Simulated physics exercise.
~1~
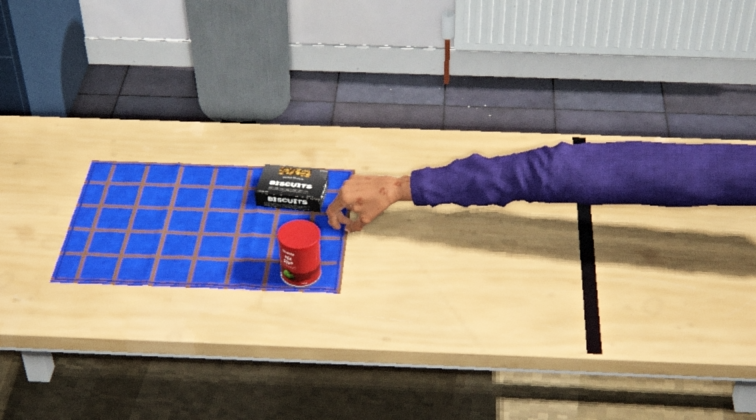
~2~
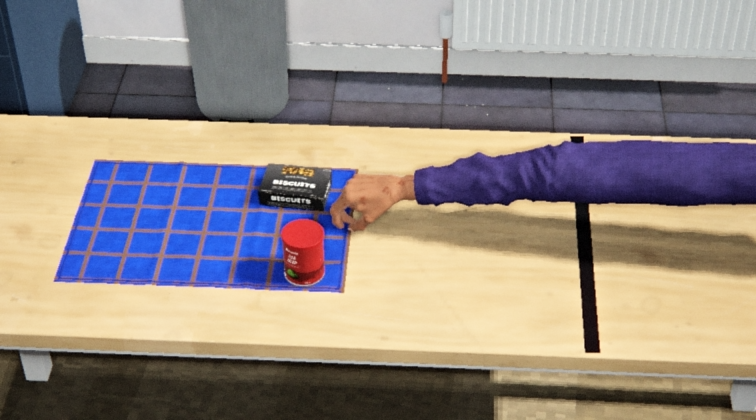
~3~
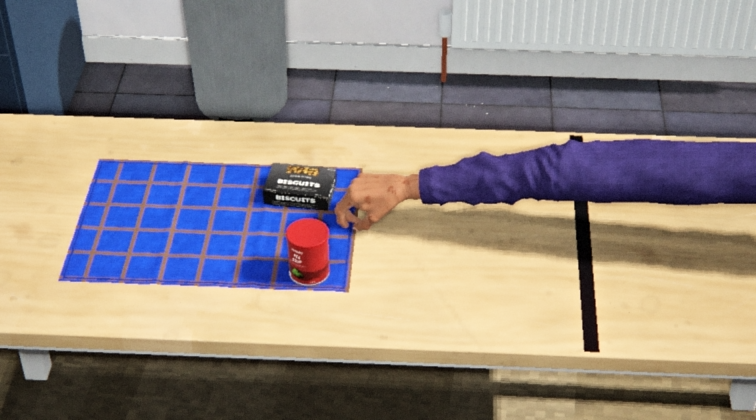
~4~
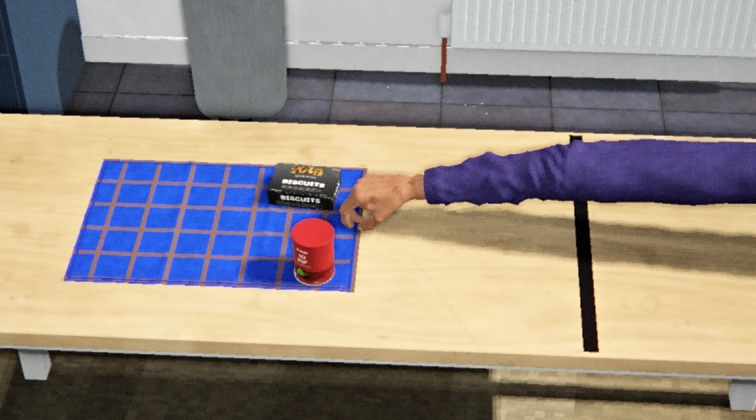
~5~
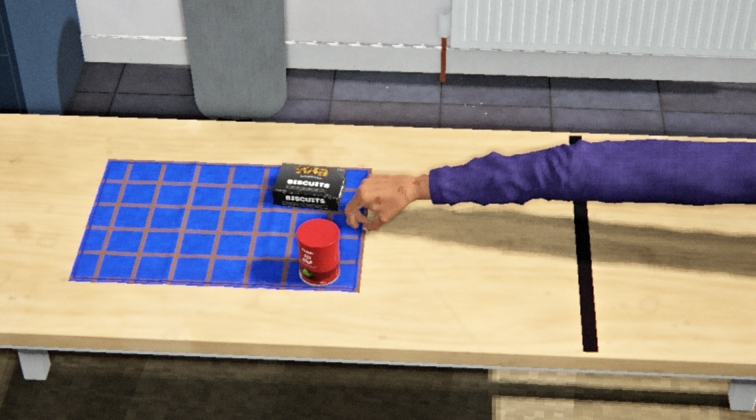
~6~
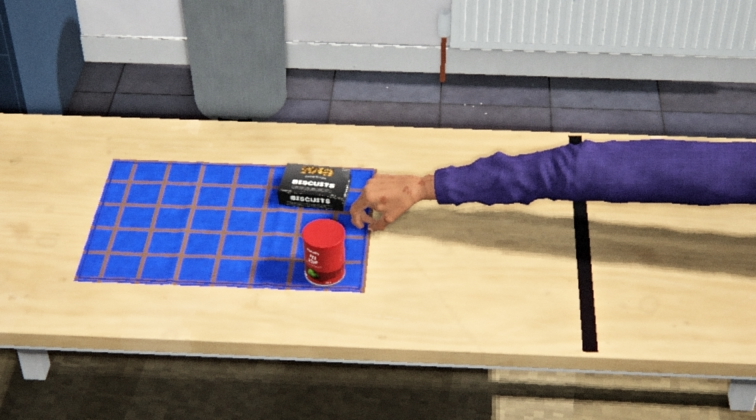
A purple-sleeved arm slowly drawing a blue checked place mat rightward along a wooden table, carrying a red tin and black packet.
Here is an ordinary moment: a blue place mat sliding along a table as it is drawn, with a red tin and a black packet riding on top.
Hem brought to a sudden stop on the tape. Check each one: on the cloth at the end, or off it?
At the end, the red tin is on the cloth, the black packet is on the cloth.
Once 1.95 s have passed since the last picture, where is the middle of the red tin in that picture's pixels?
Close to (542, 262).
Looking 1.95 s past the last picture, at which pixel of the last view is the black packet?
Close to pixel (517, 194).
Then, 1.84 s after the last picture, hem at the tape; red tin on the cloth near (535, 261); black packet on the cloth near (511, 194).
Then, 1.95 s after the last picture, hem at the tape; red tin on the cloth near (541, 262); black packet on the cloth near (517, 194).
At rest, hem at the tape; red tin on the cloth near (541, 262); black packet on the cloth near (517, 194). The red tin keeps its seat and the black packet stays on the cloth.
